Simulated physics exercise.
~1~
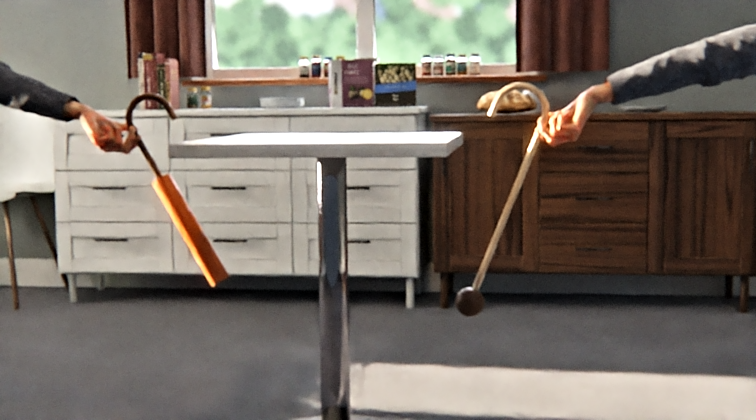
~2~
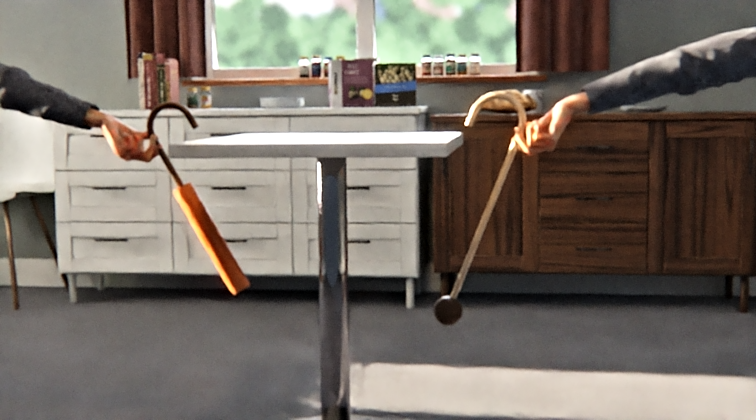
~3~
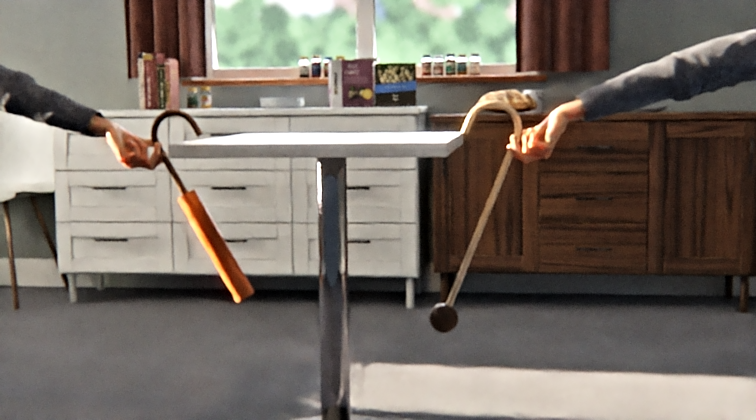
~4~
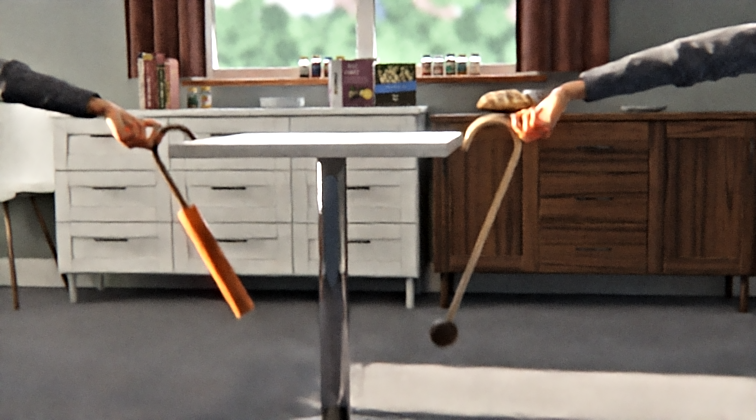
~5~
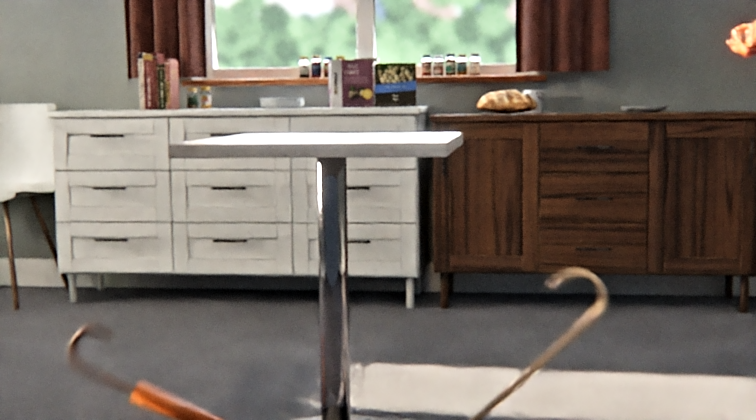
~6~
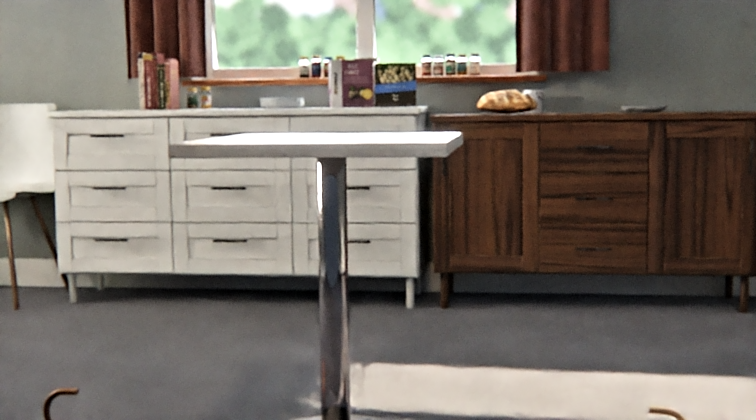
In a room with cabinets, two hands release an orange umbrella and a brown ladle beside a table, both falling to the floor.
